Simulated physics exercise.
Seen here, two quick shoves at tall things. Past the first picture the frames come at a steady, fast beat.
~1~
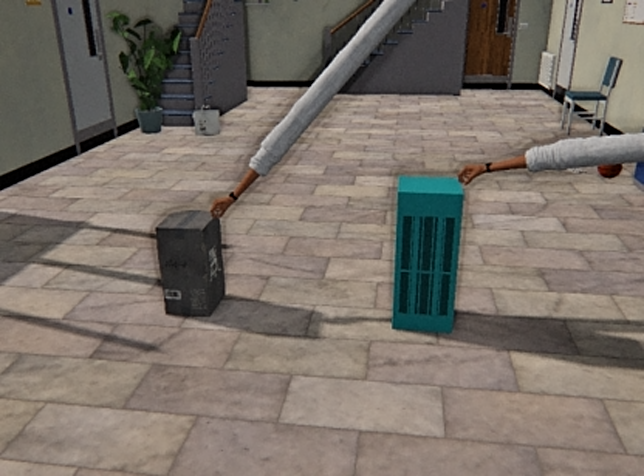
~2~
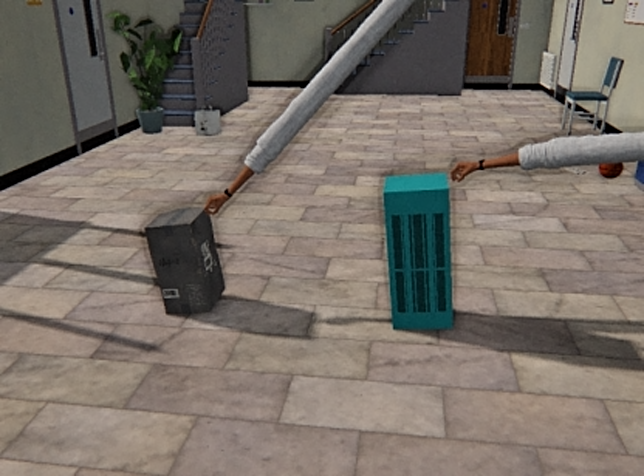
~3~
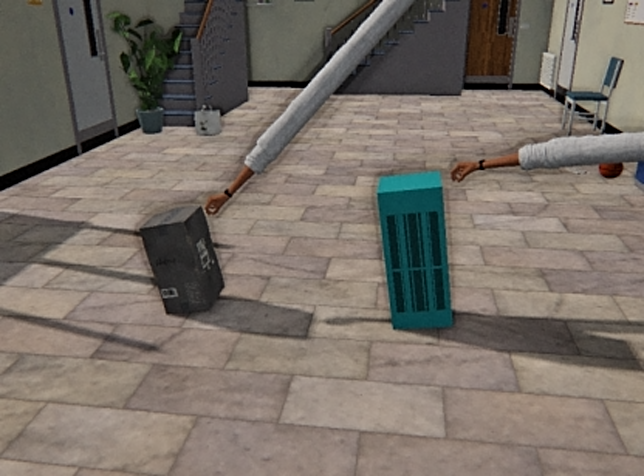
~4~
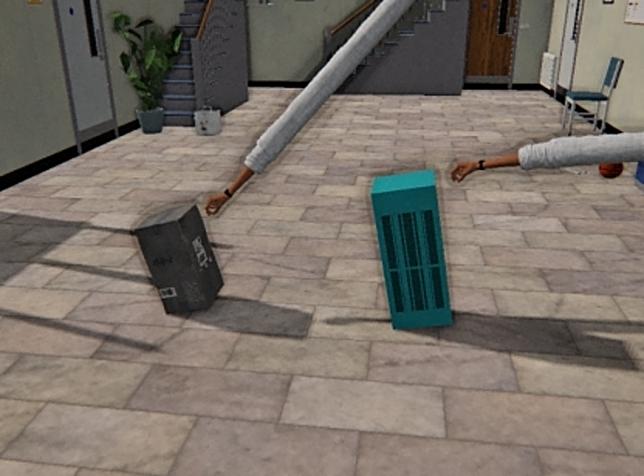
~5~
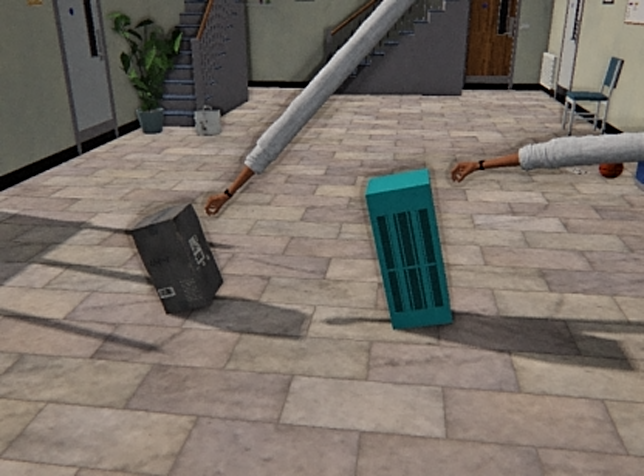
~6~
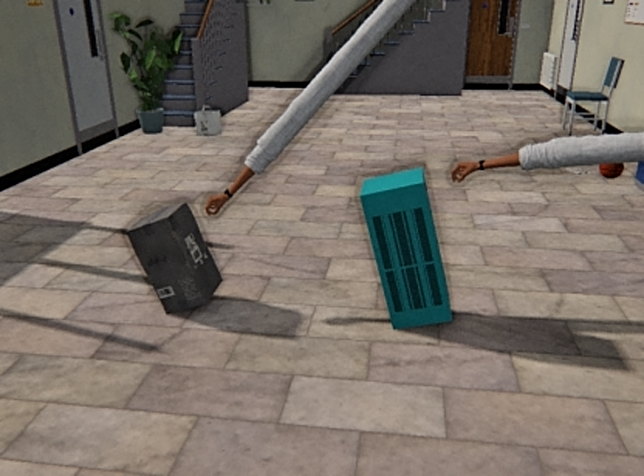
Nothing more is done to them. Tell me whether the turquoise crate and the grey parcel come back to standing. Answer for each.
Outcome: The turquoise crate topples, the grey parcel topples.
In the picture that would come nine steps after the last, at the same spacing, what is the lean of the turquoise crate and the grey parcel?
Then 30° and 45°.
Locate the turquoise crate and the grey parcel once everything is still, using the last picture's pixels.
About (323, 288), and the other about (128, 280).
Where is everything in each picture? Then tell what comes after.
In the first picture, turquoise crate (425, 255) upright; grey parcel (192, 263) upright.
In the second picture, turquoise crate (419, 252) 6° off upright; grey parcel (187, 260) 7° off upright.
In the third picture, turquoise crate (416, 251) 8° off upright; grey parcel (184, 259) 11° off upright.
In the fourth picture, turquoise crate (413, 251) 10° off upright; grey parcel (181, 258) 14° off upright.
In the fifth picture, turquoise crate (410, 250) 12° off upright; grey parcel (179, 258) 17° off upright.
In the sixth picture, turquoise crate (408, 249) 14° off upright; grey parcel (177, 257) 20° off upright.
Then, 0.16 s later than the last frame, turquoise crate 30° off upright near (387, 248); grey parcel 42° off upright near (158, 258).
Then, 0.34 s later than the last frame, turquoise crate 51° off upright near (359, 255); grey parcel 79° off upright near (134, 273).
When it is over, the turquoise crate falls over, near (324, 288); the grey parcel falls over, near (128, 280).
